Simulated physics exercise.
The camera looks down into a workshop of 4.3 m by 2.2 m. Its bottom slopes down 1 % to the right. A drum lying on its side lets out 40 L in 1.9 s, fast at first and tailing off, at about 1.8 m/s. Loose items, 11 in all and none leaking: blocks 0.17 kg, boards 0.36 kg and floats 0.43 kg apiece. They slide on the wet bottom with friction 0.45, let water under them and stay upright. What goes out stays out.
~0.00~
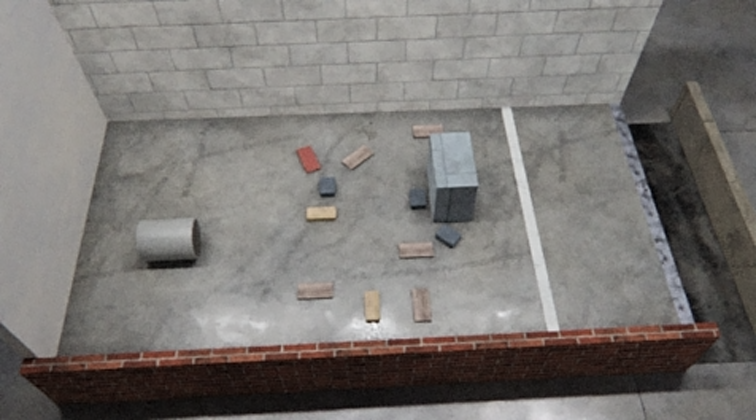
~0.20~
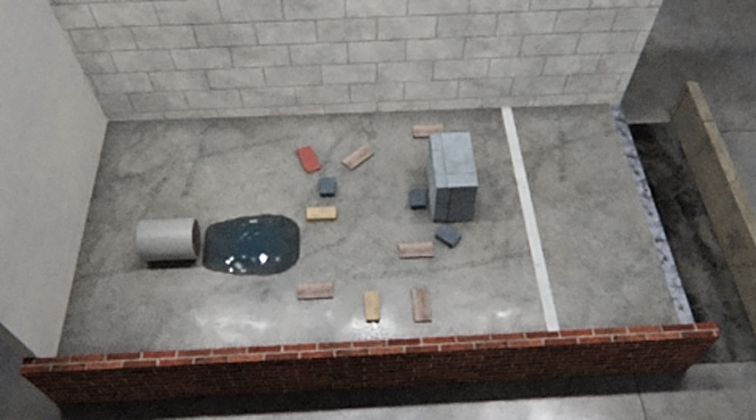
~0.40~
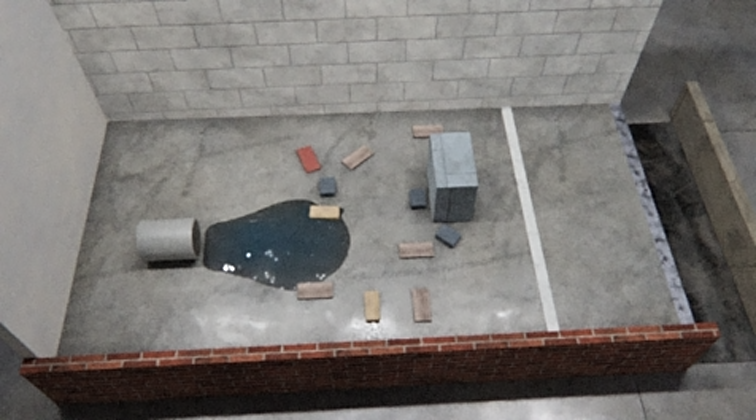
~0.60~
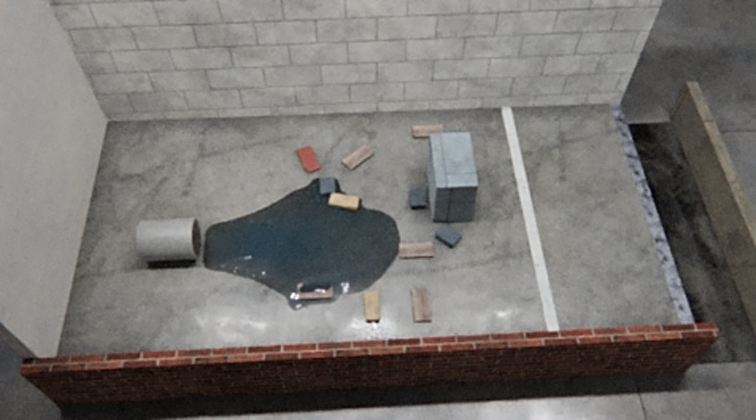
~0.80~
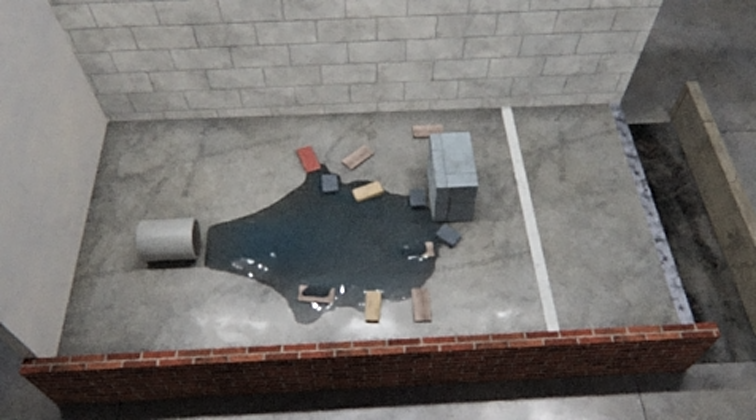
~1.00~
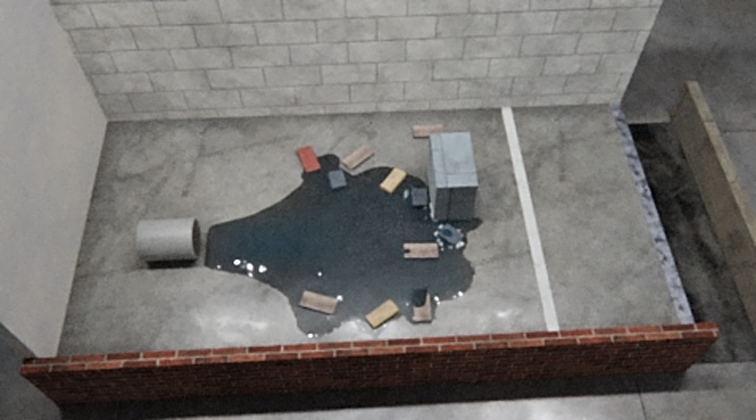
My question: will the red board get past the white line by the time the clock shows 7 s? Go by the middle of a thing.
Red board is held back.
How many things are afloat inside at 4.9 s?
At that moment 0.
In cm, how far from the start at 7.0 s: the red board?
About 0 cm.
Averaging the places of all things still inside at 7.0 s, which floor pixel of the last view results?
At about (434, 189).
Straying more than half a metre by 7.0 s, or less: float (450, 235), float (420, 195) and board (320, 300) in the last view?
In that order: Past it, over, under.
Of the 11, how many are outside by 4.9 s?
I count 2.
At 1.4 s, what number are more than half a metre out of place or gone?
By then 1.
After 1.4 s the red board is near (309, 159), 0.0 m from its start, aground; 0 of 11 are over the mark; 2 afloat.
After 3.1 s the red board is near (309, 159), 0.0 m from its start, aground; 4 of 11 are over the mark; 4 afloat.
After 4.9 s the red board is near (309, 159), 0.0 m from its start, aground; 4 of 11 are over the mark; 0 afloat.
After 7.0 s the red board is near (309, 159), 0.0 m from its start, aground; 4 of 11 are over the mark; 0 afloat.
